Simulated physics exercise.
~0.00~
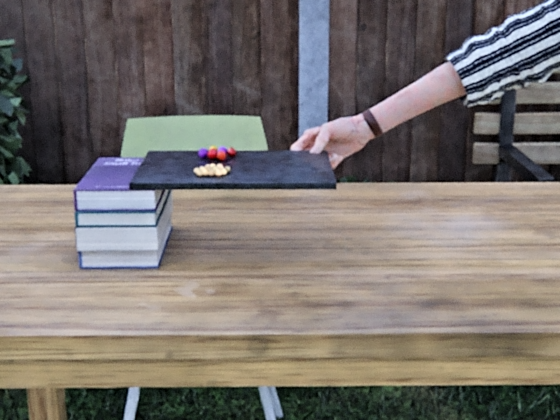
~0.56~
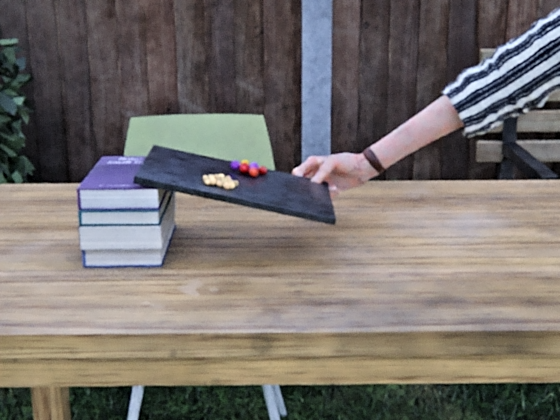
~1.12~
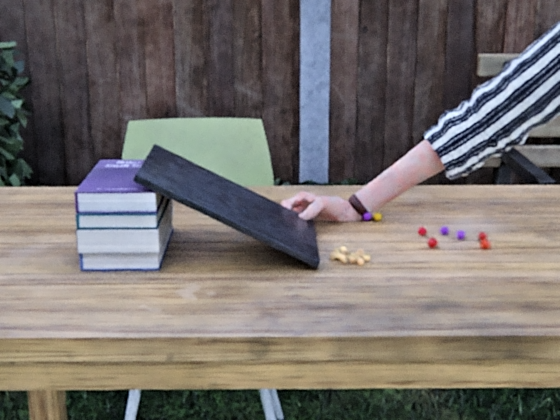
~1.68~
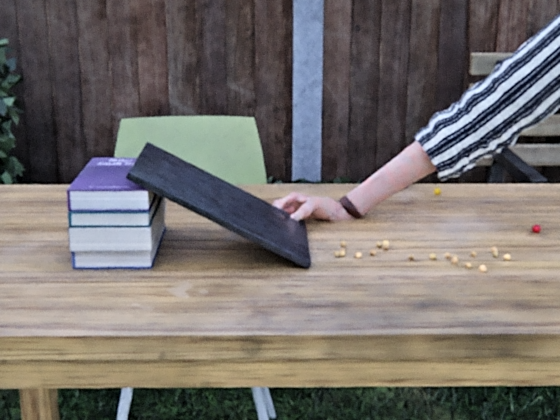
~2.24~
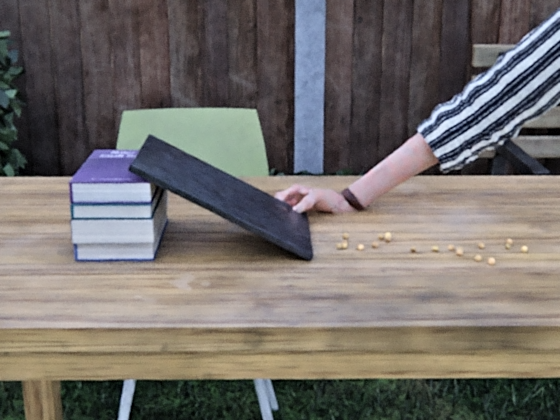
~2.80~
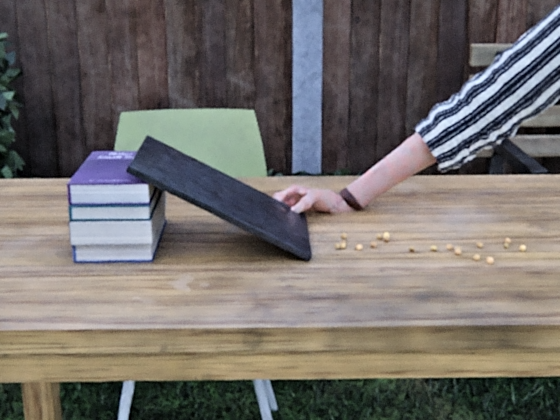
A dark board, held level between a stack of books and a hand in a striped sleeve, carries two small piles, one of red and purple balls behind one of pale, tan pieces. The hand lowers the right end, and both piles stay on the board at first. As the slope steepens, the colourful balls roll off across the wooden table to the right, and the pale pieces gather at the foot. The board's end rests on the table while the pale pieces scatter rightward and stop. The balls travel farther, passing out of sight.
